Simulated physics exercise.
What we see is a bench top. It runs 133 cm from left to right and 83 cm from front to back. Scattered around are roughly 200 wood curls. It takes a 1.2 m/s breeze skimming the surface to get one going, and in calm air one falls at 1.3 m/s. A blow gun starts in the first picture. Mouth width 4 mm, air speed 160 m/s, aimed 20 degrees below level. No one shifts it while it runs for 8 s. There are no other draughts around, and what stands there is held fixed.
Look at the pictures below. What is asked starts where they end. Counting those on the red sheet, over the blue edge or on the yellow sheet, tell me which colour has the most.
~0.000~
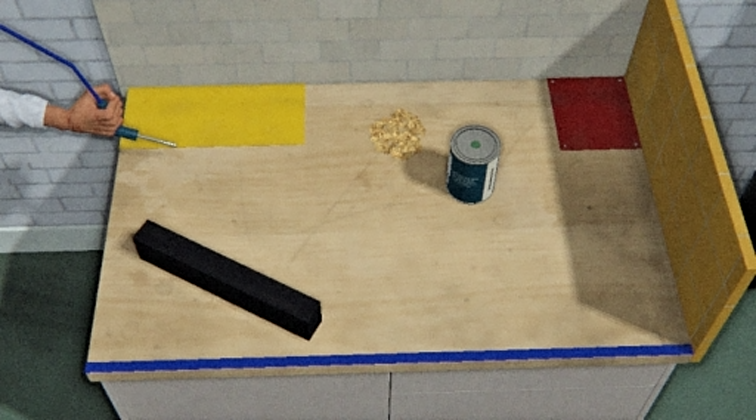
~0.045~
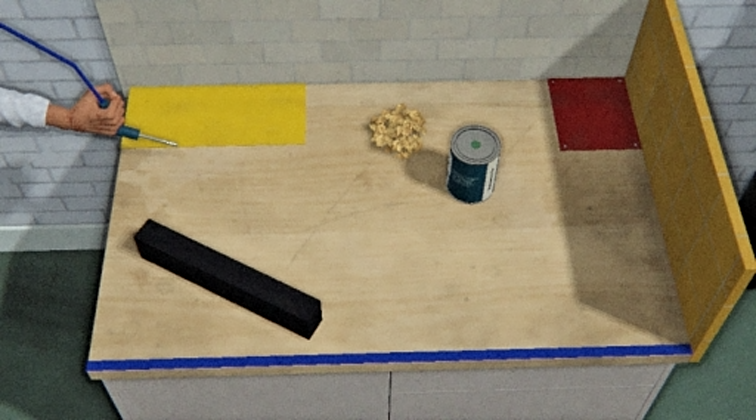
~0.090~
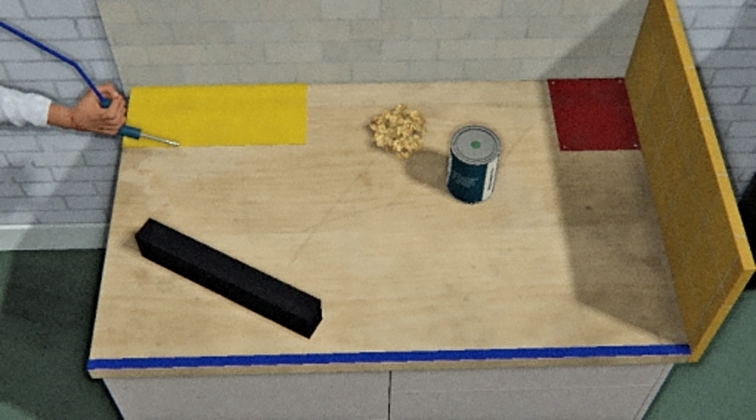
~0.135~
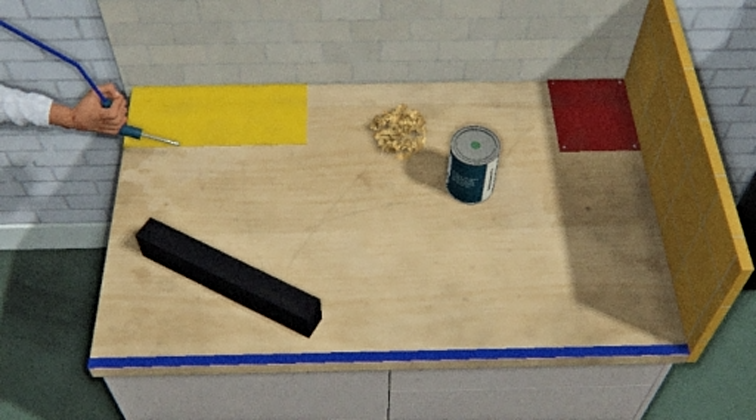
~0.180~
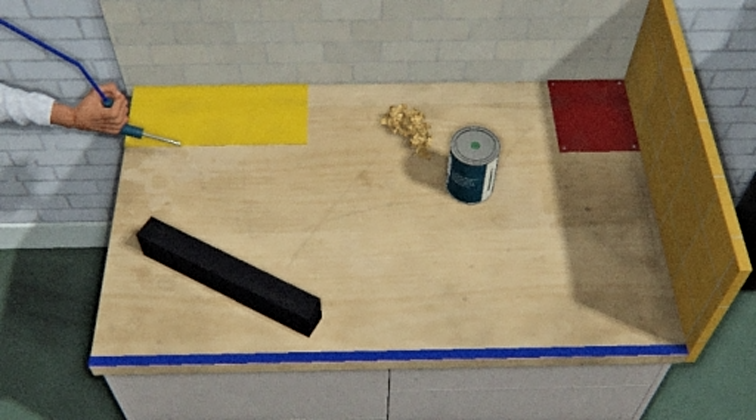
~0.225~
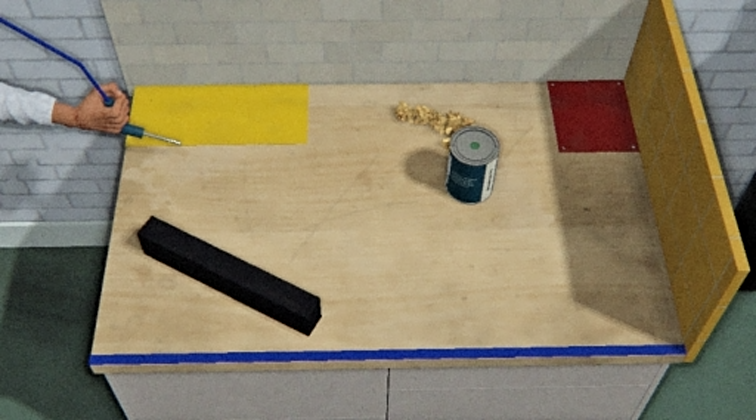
The red one has the most.
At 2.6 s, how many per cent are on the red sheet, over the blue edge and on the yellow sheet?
Shares come out near 80 % for red, 0 % for blue and 0 % for yellow.
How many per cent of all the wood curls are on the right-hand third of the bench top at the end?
About 100 %.
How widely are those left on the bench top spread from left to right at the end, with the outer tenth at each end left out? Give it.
The middle group spans some 0 cm.
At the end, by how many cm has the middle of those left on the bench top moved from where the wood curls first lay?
Distance: Approx. 60 cm.
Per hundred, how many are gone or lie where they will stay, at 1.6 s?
The share is about 60 %.
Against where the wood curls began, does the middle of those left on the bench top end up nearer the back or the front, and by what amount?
Rearward, by about 15 cm.
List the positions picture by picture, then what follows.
In the first frame, the middle of the wood curls is near (400, 135), none has stirred yet and the mouth of the blow gun is at (176, 146).
In the second frame, the middle of the wood curls is near (398, 129), none has stirred yet, the red sheet is centred on (593, 113), the yellow sheet is centred on (216, 115) and the blue edge is centred on (392, 363).
In the third frame, the middle of the wood curls is near (399, 129), none has stirred yet, the top of a tin is at (476, 144) and the top of a plank is at (225, 267).
In the fourth frame, the middle of the wood curls is near (401, 133) and none has stirred yet.
In the fifth frame, the middle of the wood curls is near (417, 130), the farthest in sight from the blow gun is at (429, 128) and about 50 % have left their places.
In the sixth frame, the middle of the wood curls is near (449, 126), the farthest in sight from the blow gun is at (469, 121) and about 90 % have left their places.
After 1.6 s, 42 % are on the move or not yet settled, 76 % are on the red sheet, 0 % on the yellow sheet and 0 % over the blue edge; the middle of those still in play is near (628, 85).
After 2.6 s, 38 % are on the move or not yet settled, 75 % are on the red sheet, 0 % on the yellow sheet and 0 % over the blue edge; the middle of those still in play is near (628, 85).
After 4.4 s, 32 % are on the move or not yet settled, 70 % are on the red sheet, 0 % on the yellow sheet and 1 % over the blue edge; the middle of those still in play is near (628, 85).
After 8.0 s, at the end, 72 % are on the red sheet, 0 % on the yellow sheet and 2 % over the blue edge; the middle of those still in play is near (628, 85).
